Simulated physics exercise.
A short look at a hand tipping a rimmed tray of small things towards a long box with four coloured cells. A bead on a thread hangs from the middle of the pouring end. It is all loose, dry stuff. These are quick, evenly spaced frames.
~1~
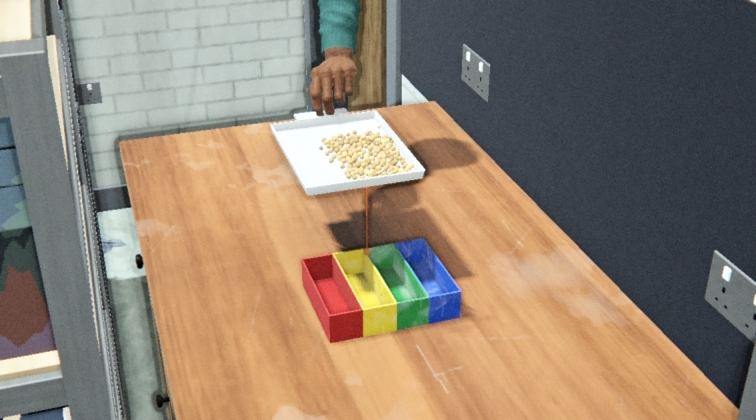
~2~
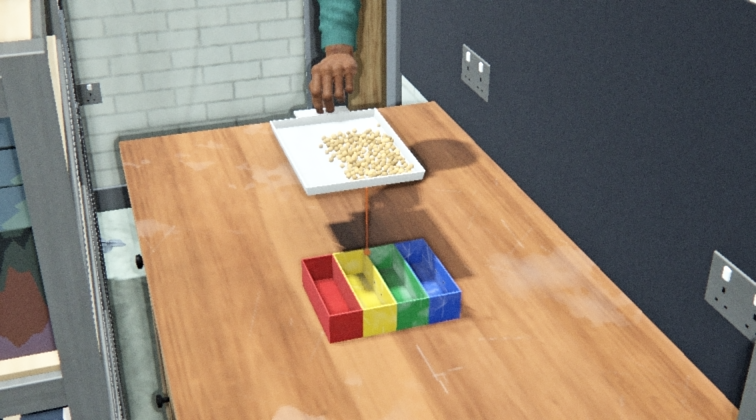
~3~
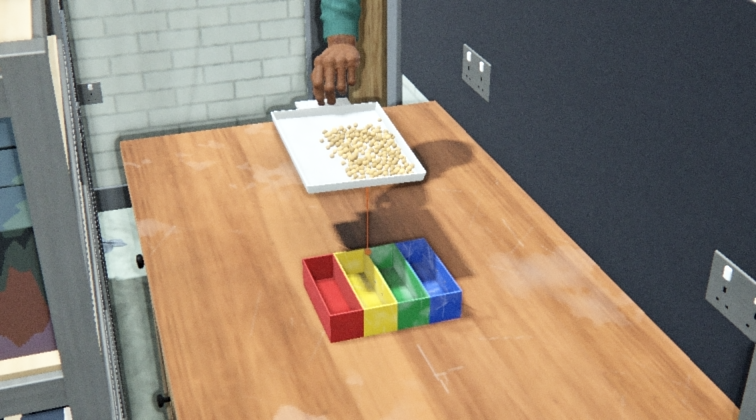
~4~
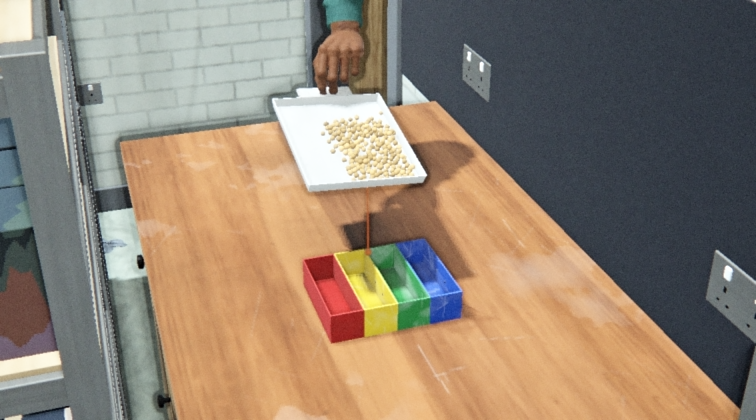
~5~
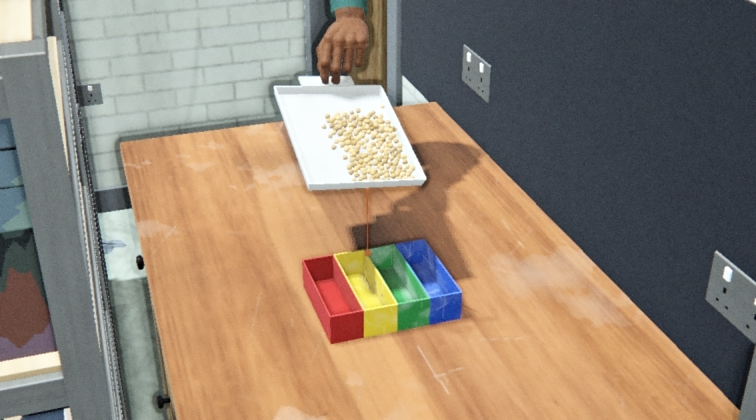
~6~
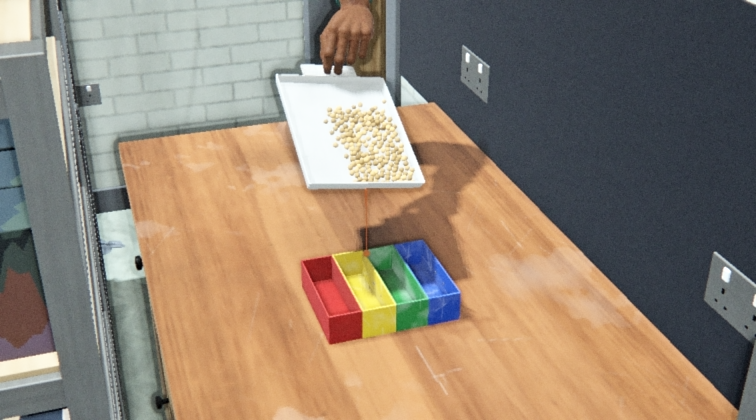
A hand raised the back of a white tray of dried chickpeas above a box with red, yellow, green and blue cells, tilting it gradually steeper as a few of the chickpeas began to shift.
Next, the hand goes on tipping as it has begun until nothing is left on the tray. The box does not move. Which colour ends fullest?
It favours the blue compartment.
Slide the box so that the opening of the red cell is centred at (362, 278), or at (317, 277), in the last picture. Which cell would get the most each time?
At the first place that green cell, at the second the blue one.
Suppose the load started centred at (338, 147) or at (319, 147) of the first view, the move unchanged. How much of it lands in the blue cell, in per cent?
Roughly 60 per cent, and 50 per cent.
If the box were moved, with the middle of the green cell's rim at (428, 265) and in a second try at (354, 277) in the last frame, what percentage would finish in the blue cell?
Near 10 % and 30 %.
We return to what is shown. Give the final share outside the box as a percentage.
It comes to 10 per cent or so.
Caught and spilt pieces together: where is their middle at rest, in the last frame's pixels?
Roughly at (416, 286).
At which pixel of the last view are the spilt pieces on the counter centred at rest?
At about (457, 288).
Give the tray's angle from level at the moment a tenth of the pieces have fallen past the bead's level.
Near 115 degrees.
Just after the last frame, tray tipped steeply; almost all on the tray; just a few falling or outside the box.
A moment on, tray tipped past a quarter turn; roughly two thirds on the tray; just a few in the green cell; just a few in the blue cell; just a few in the yellow cell; roughly a quarter falling or outside the box.
Further on, tray tipped past a quarter turn; roughly half in the blue cell; roughly a third in the green cell; just a few in the yellow cell; about a tenth falling or outside the box.
When it is over, tray tipped past a quarter turn; roughly half in the blue cell; roughly a third in the green cell; just a few in the yellow cell; not one in the red cell; about a tenth outside the box.
